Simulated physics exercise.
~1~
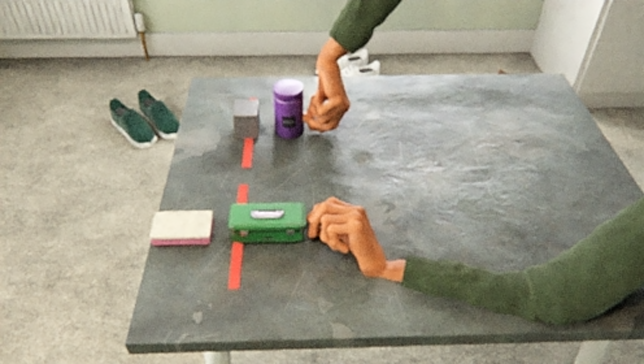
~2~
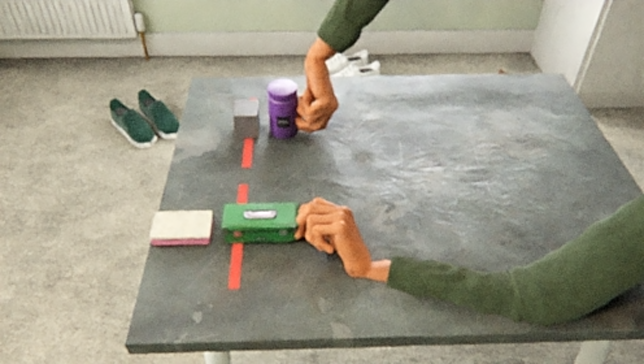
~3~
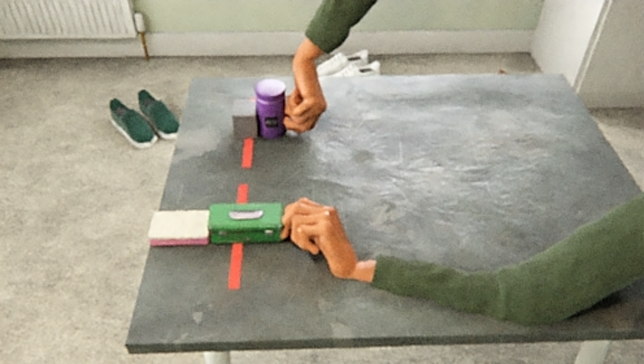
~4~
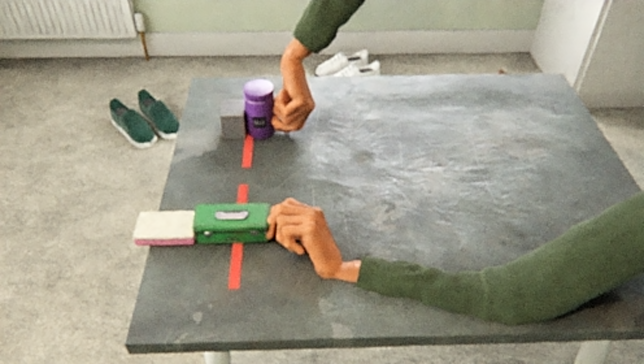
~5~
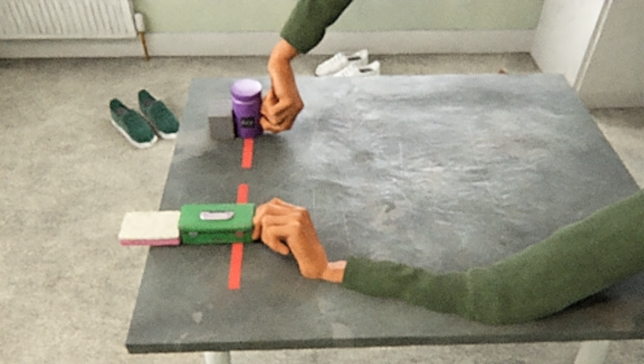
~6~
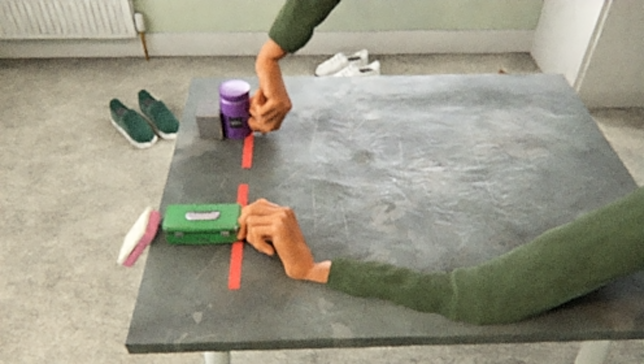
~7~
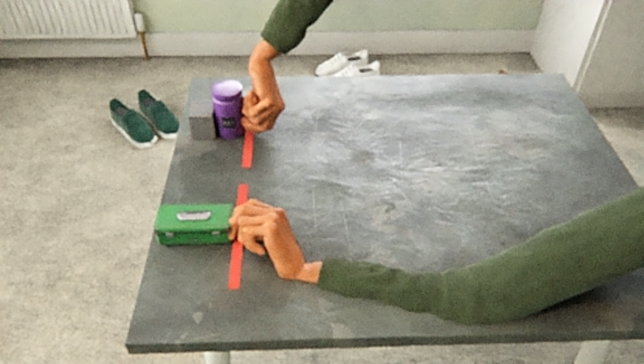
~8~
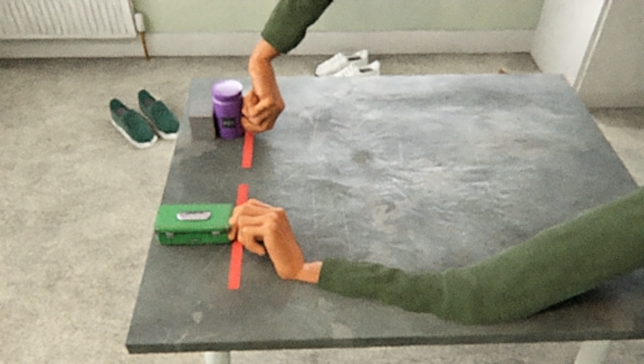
In a carpeted room, seen from above, a dark grey table has strips of red tape near its left end, with green shoes on the floor beyond. Two green-sleeved hands rest behind a green case at the front and a purple jar farther back, with a pink and white sponge and a grey block to their left. The hands slowly push both leftward until the case meets the sponge and the jar shifts the block. The sponge slides past the edge, tips and drops out of sight. The hands stop, leaving the block, jar and case on the table.
